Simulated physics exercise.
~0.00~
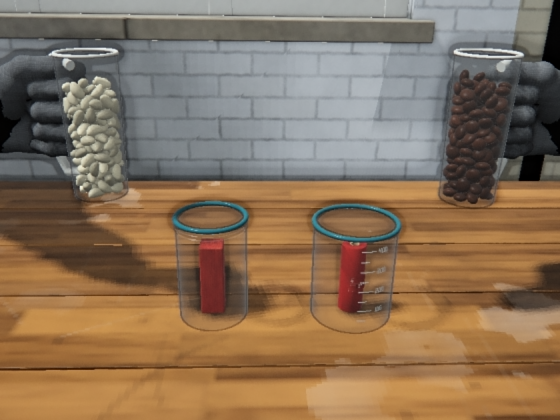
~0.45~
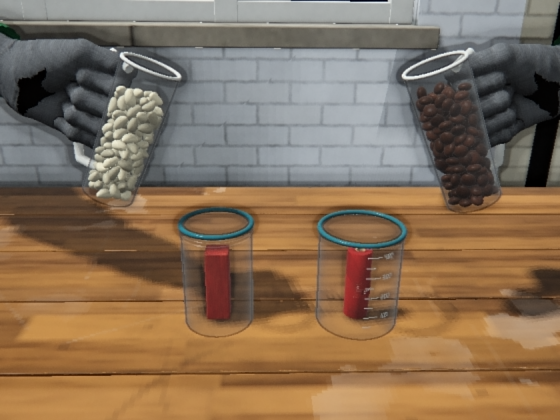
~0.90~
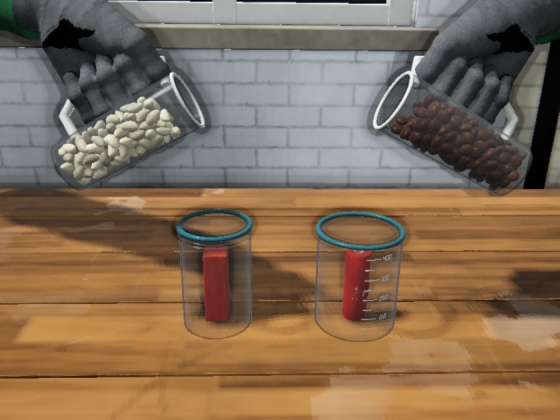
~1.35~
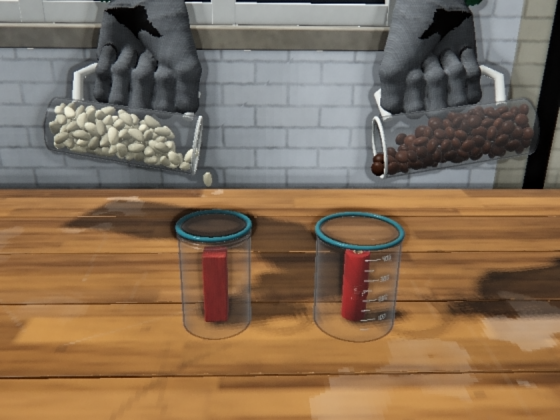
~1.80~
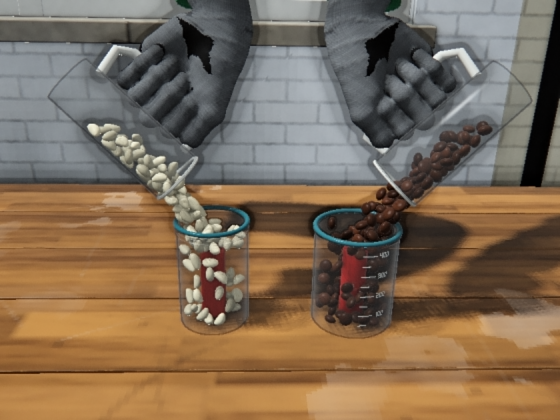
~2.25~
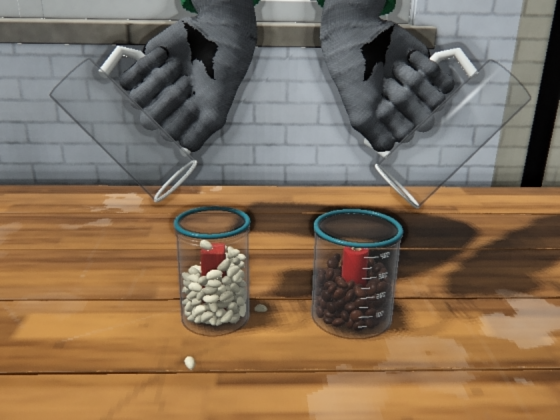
Two gray hands pour white and brown beans into two containers, leaving both red blocks showing.
